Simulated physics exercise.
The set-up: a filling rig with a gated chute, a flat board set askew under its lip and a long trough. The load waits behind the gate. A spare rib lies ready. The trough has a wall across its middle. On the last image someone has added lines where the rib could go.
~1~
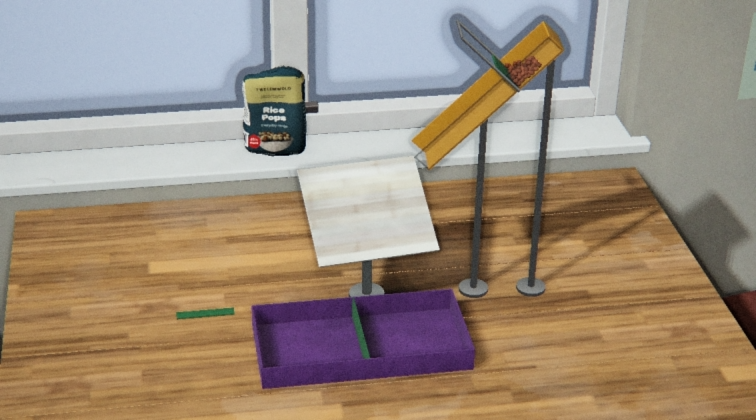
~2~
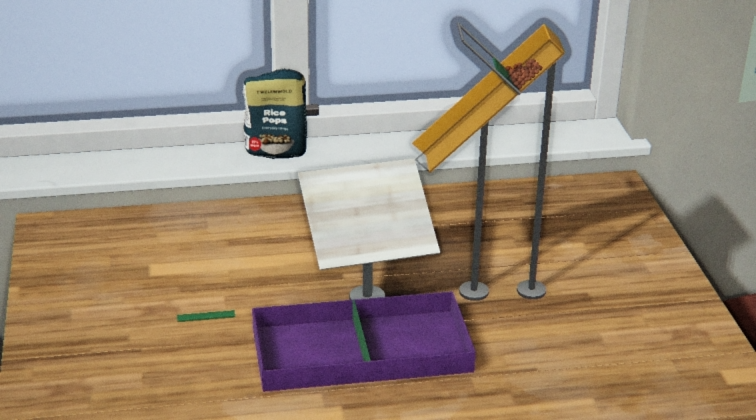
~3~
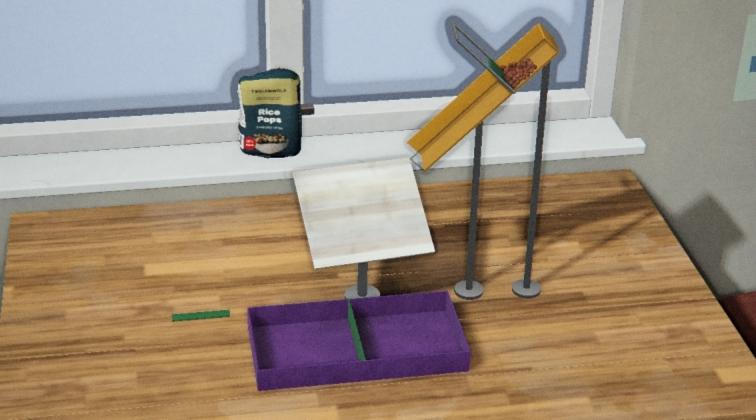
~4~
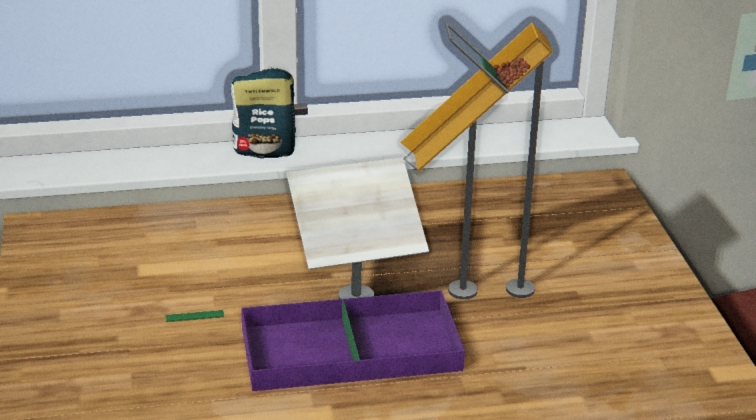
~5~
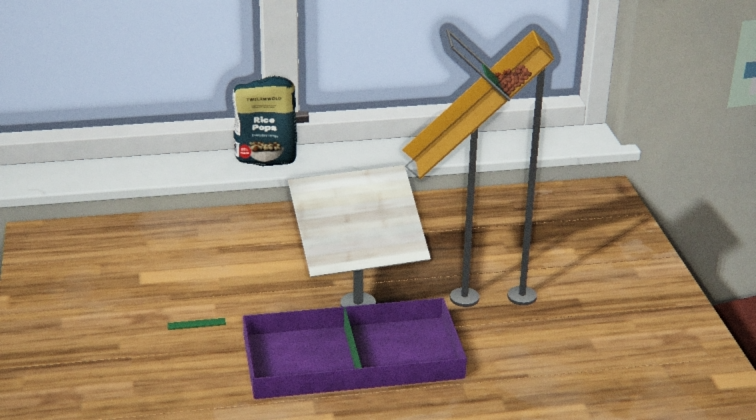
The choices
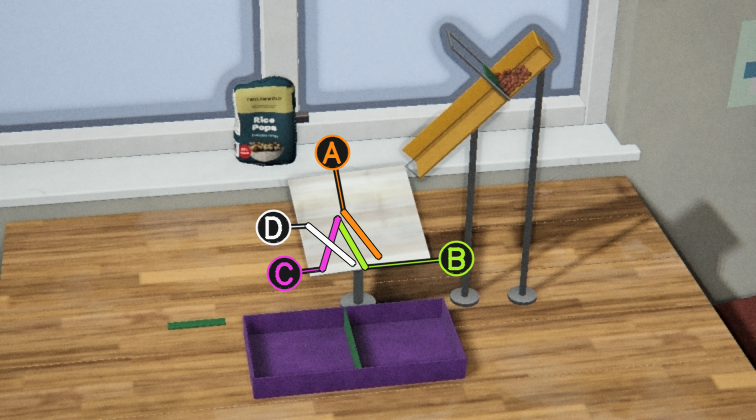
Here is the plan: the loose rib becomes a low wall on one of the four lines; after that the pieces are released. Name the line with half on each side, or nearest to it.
It is C.
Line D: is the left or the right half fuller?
More lands on the right.
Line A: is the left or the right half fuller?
More lands on the right.
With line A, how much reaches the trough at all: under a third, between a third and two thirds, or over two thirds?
Line A gives over two thirds.
On the marked copy, line A from (343, 212) to (378, 256); line B from (337, 219) to (365, 267); line C from (337, 218) to (322, 269); line D from (308, 225) to (352, 263).
For line A, of what is caught, about a tenth in the left half, almost all in the right.
For line B, of what is caught, about a tenth in the left half, almost all in the right.
For line C, of what is caught, roughly two thirds in the left half, roughly a third in the right.
For line D, of what is caught, about a tenth in the left half, the larger part in the right.
